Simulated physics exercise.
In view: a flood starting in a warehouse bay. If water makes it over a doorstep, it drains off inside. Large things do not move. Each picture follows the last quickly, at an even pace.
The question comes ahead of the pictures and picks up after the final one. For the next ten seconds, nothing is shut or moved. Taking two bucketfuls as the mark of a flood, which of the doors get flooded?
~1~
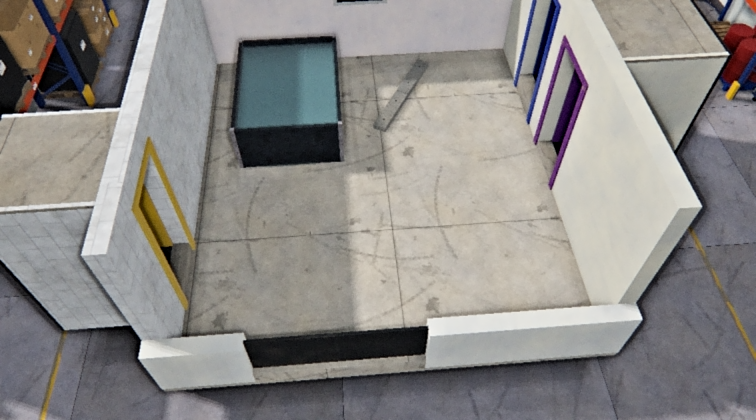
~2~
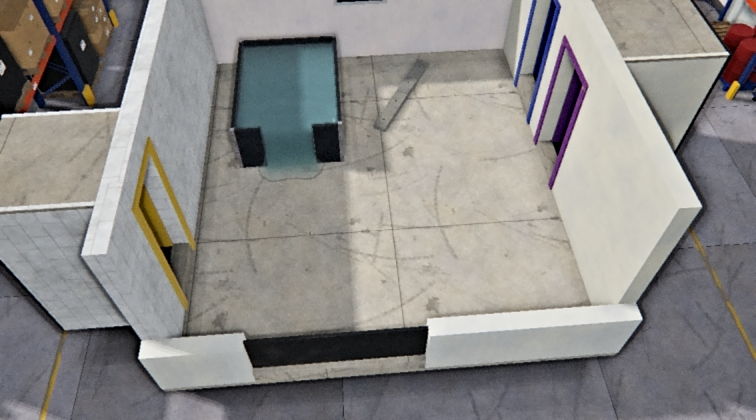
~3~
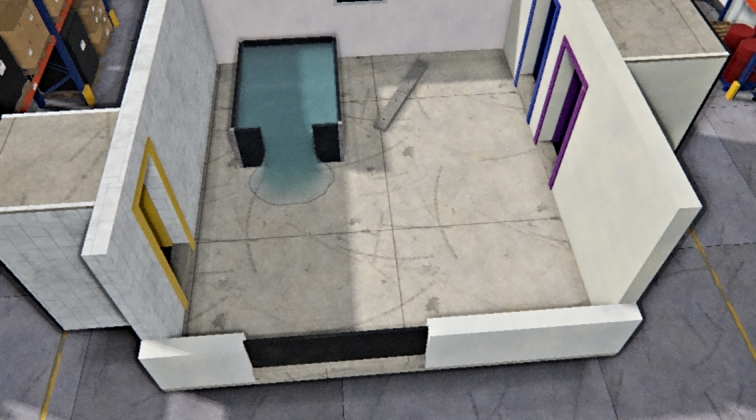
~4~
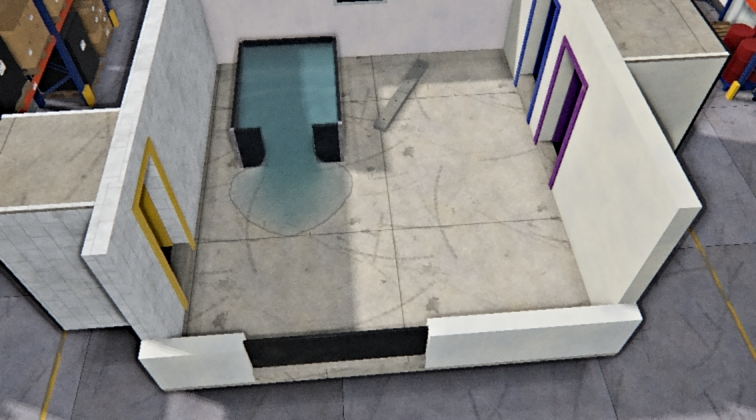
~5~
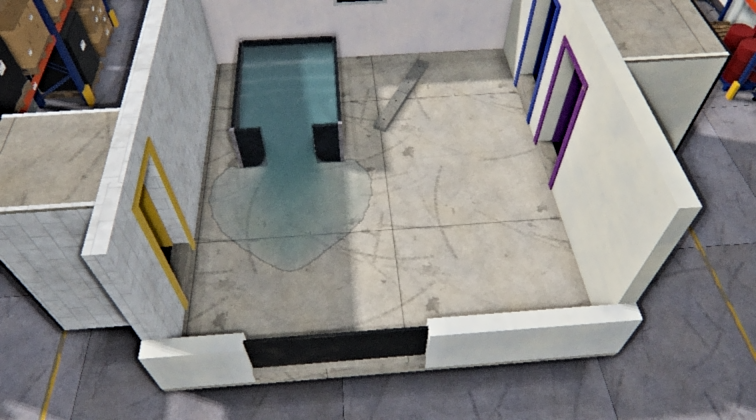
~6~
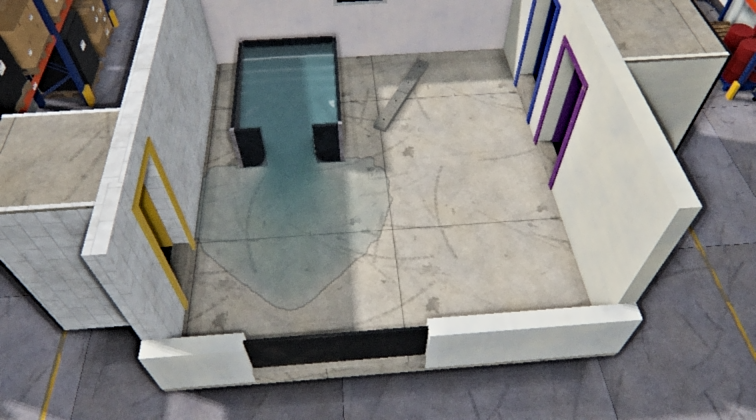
The purple door stays below the mark, the blue door stays below the mark, the yellow door stays below the mark.
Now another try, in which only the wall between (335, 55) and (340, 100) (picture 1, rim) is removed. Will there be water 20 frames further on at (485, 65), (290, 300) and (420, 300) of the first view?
First soaked through, second kept bare, third kept bare.
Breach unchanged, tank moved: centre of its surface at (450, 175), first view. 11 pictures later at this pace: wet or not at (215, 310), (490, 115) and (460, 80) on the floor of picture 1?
The three spots read swamped, left dry, left dry.
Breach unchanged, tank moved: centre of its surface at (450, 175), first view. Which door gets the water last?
Blue door.
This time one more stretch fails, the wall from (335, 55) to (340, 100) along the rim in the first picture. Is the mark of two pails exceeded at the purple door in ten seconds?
The purple one goes past it.
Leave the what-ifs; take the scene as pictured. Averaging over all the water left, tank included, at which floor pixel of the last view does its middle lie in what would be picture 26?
At roughly (317, 206).
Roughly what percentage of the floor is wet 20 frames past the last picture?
My estimate is roughly 45 percent.
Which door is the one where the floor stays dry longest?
That's the one in blue.
A moment on, water covers 35 % of the floor; the purple door not reached, the blue door not reached, the yellow door wet at the sill, nothing in.
Next, water covers 45 % of the floor; the purple door not reached, the blue door not reached, the yellow door wet at the sill, nothing in.
Then, water covers 45 % of the floor; the purple door not reached, the blue door not reached, the yellow door wet at the sill, nothing in.
Later, water covers 75 % of the floor; the purple door wet at the sill, nothing in, the blue door wet at the sill, nothing in, the yellow door under two buckets in.
In the end, water covers 95 % of the floor; the purple door wet at the sill, nothing in, the blue door wet at the sill, nothing in, the yellow door under two buckets in.
